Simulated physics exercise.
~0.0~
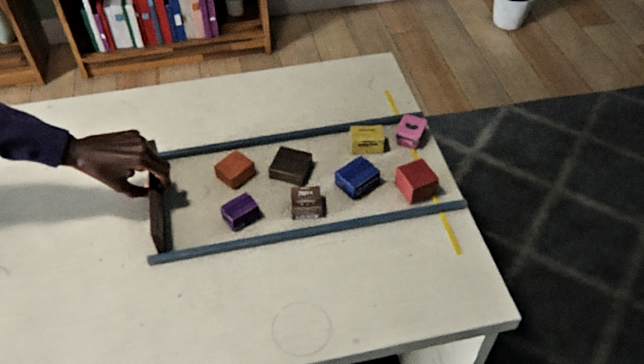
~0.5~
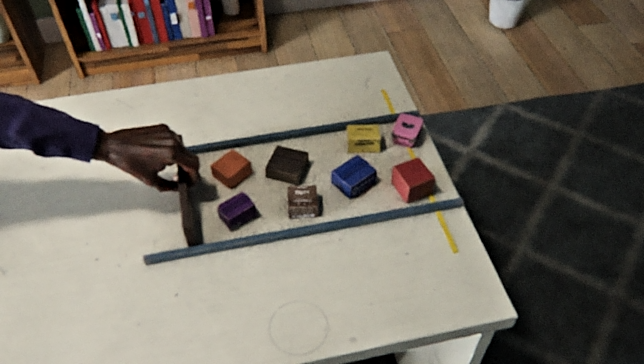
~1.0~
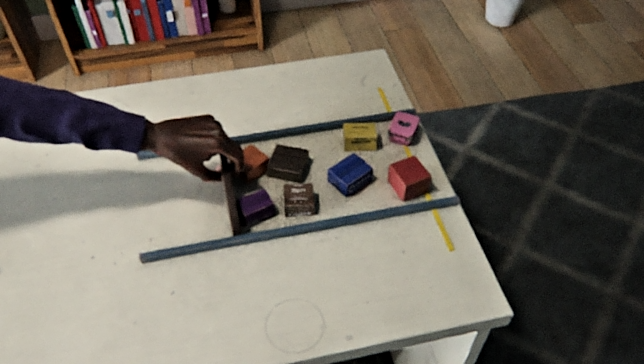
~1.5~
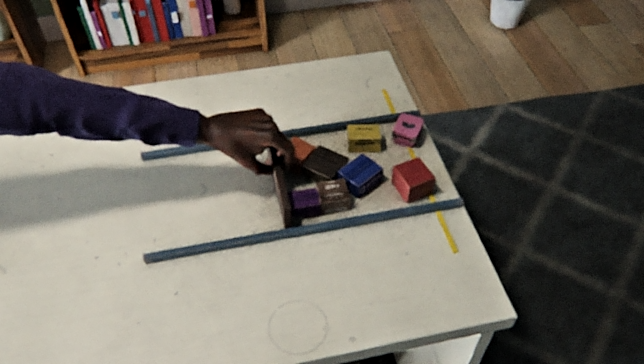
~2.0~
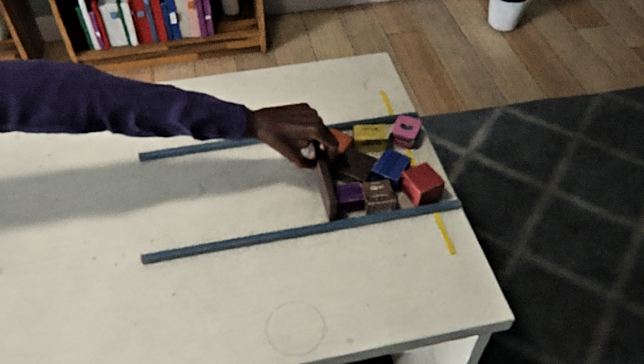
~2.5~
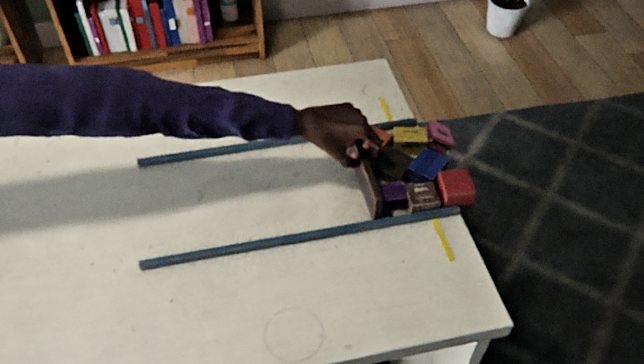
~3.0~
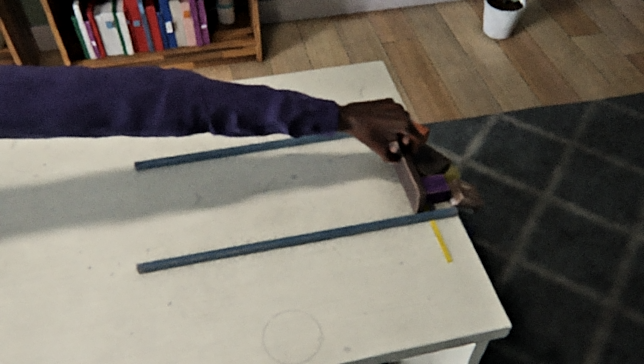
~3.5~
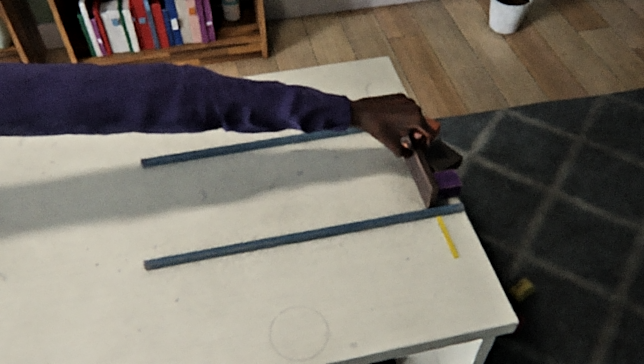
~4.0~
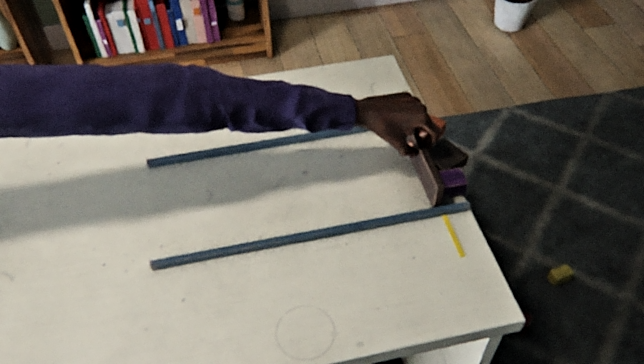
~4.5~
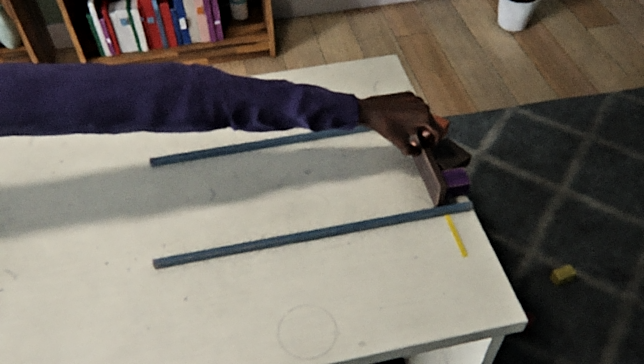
A hand pushes a board rightward along a table, sweeping several small boxes off the edge.
